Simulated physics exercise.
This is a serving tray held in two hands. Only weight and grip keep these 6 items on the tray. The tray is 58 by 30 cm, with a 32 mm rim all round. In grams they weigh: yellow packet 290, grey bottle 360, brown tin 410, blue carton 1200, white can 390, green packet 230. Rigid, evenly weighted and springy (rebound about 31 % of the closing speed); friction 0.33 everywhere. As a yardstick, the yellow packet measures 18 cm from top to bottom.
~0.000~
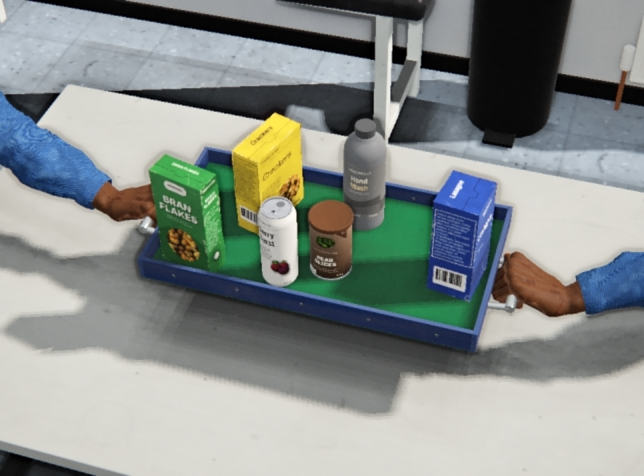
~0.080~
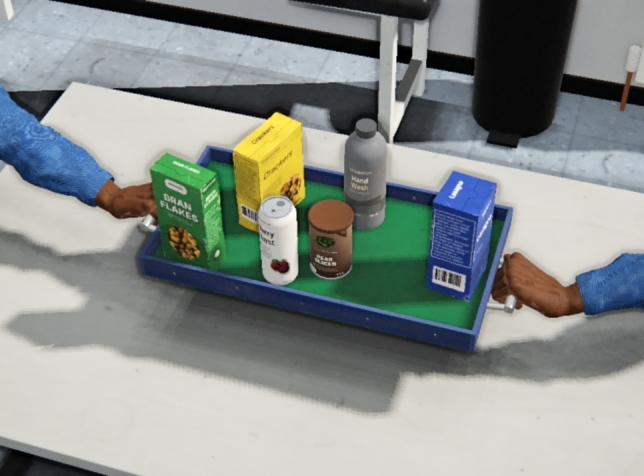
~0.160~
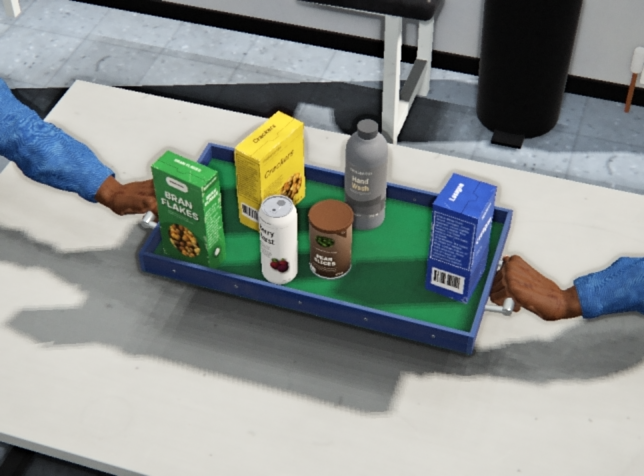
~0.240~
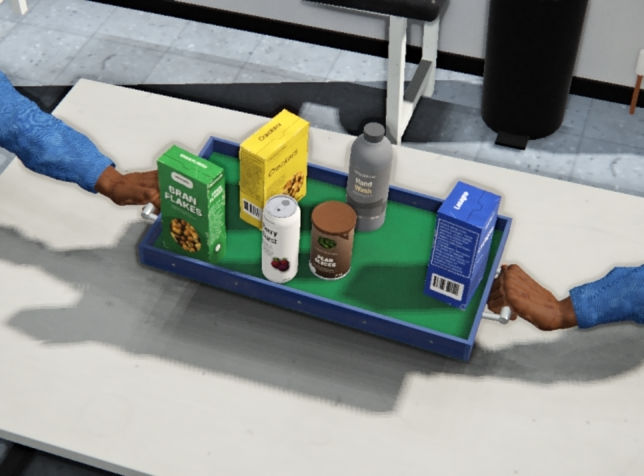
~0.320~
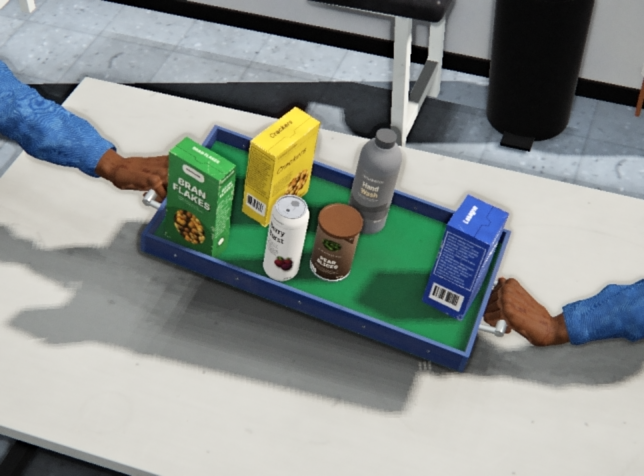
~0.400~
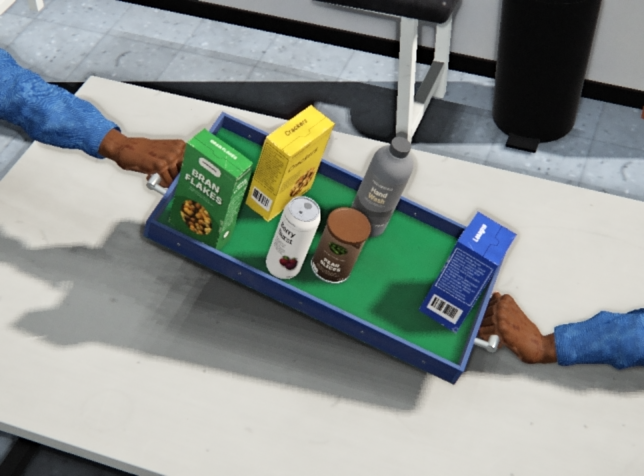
Two hands held a blue-rimmed tray of cartons, cans and a grey bottle level above a table, then gradually tilted it down to the right, the items leaning along with it.
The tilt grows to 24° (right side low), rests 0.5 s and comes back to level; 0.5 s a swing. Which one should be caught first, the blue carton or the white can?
It is the latter, the white can.
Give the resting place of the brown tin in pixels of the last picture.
At about (416, 263).
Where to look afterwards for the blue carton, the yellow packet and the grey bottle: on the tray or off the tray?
The blue carton is still on the tray; the yellow packet ends on the tray; the grey bottle ends off the tray.
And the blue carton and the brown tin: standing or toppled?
The blue carton stays upright; the brown tin is still upright.
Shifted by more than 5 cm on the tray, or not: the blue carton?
The blue carton holds its spot.
Around 0.80 s, tilt 24°, right edge down; white can shifted 9 cm near (348, 268); blue carton shifted 2 cm near (473, 294); yellow packet tipped 73° against what carries it.
Around 1.10 s, tilt 24°, right edge down; white can tipped 13° against what carries it near (406, 312); blue carton shifted 2 cm near (472, 294); yellow packet on its side.
Around 1.70 s, tray level; grey bottle now off the tray; white can on its side near (431, 304); blue carton shifted 2 cm near (467, 246).
Finally (2.4 s), off the tray, grey bottle and green packet; on their side or leaning hard on the tray, yellow packet and white can; not toppled but over 5 cm from the start, brown tin; blue carton still in place (within 5 cm). Final places as that camera would see them, blue carton near (467, 246), white can near (431, 304). Blue carton was never lost; white can went at 1.22 s.
